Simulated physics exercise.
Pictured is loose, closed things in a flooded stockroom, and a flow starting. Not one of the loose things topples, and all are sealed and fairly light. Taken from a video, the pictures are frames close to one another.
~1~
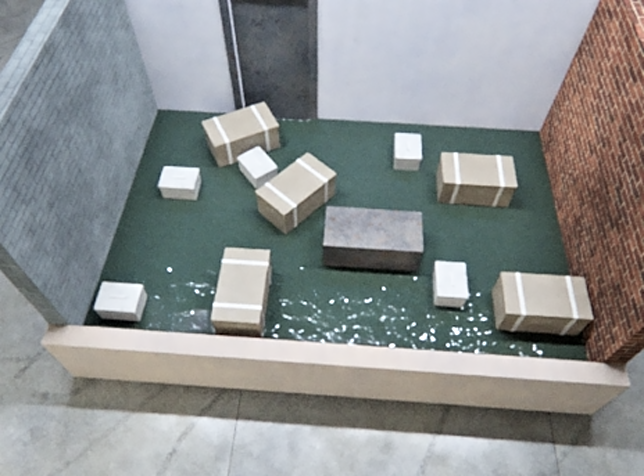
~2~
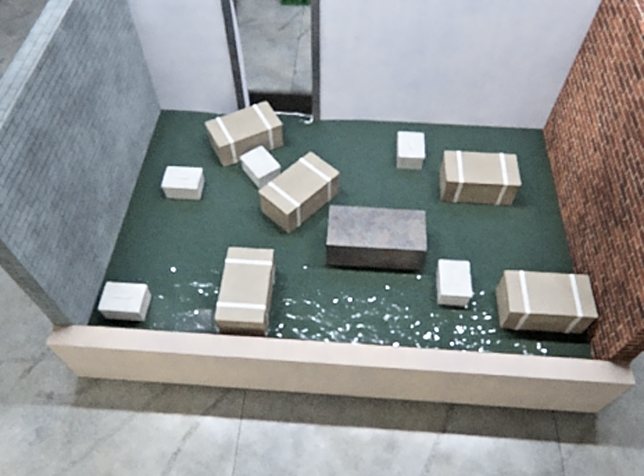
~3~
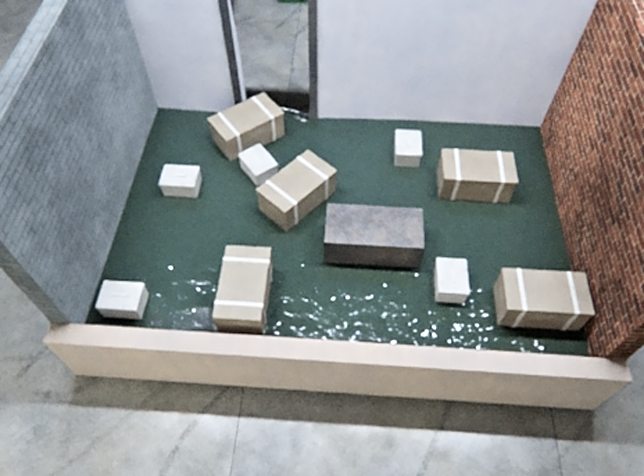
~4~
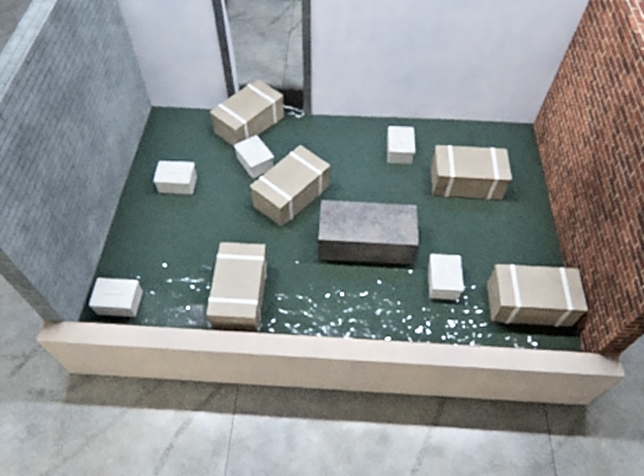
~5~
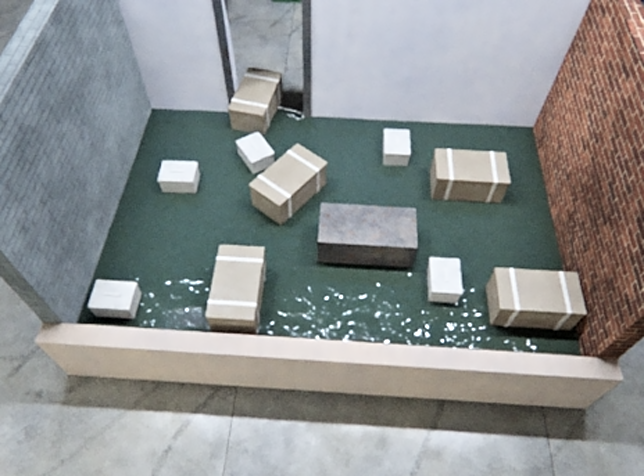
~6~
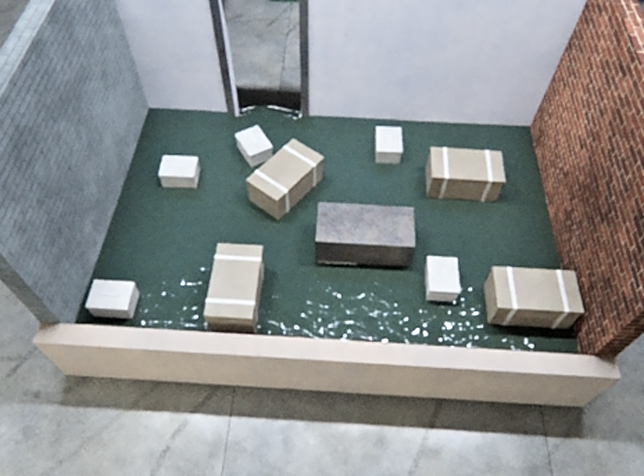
A grey door at the back of a flooded, walled room opens while tan and white boxes and a dark block float on green water. The nearest tan box swings toward the gap, turns end-on and passes out of view, while a few others drift slightly toward the back.
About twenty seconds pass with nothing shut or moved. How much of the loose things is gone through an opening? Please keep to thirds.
Keeping to thirds, one to two thirds.
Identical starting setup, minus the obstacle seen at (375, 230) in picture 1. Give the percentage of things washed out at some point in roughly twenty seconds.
My figure is 50 per cent.
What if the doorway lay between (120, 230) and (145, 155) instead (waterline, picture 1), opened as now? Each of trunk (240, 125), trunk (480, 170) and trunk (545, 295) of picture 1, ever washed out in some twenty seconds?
Taken in that order, the answers are swept away, not lost, not lost.
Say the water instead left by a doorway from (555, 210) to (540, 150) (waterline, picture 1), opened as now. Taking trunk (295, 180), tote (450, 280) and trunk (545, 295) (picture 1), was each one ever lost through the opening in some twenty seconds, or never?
First exits, second exits, third exits.
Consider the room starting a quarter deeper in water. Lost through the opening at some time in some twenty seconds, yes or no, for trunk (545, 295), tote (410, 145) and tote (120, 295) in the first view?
Notes - A: Still there; B: Lost; C: Still there.
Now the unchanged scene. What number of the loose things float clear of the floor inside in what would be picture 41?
The number is 5.
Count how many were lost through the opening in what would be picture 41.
5 in all.
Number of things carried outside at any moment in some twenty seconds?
It comes to 6.
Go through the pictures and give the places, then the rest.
The first frame shows a tote at (257, 162) floats; a trunk at (296, 182) floats; 0 of 10 have shifted.
The second frame shows a tote at (260, 162) floats; a trunk at (299, 182) floats; 0 of 10 have shifted.
The third frame shows a tote at (258, 159) floats; a trunk at (297, 180), afloat; 1 of 10 have shifted.
The fourth frame shows a tote at (254, 151), afloat, close to its start; a trunk at (291, 175), afloat; 2 of 10 have shifted.
The fifth frame shows a tote at (255, 147), afloat, close to its start; a trunk at (289, 173), afloat, close to its start; 5 of 10 have shifted.
The sixth frame shows a tote at (254, 140), afloat, a stride from its start; a trunk at (285, 168) floats, close to its start; 5 of 10 have shifted.
A moment on, 2 of 10 are out; 8 afloat.
Next, 5 of 10 are out; 5 afloat.
Later, 5 of 10 are out; 5 afloat.
In the end, 6 of 10 are out; 4 afloat.
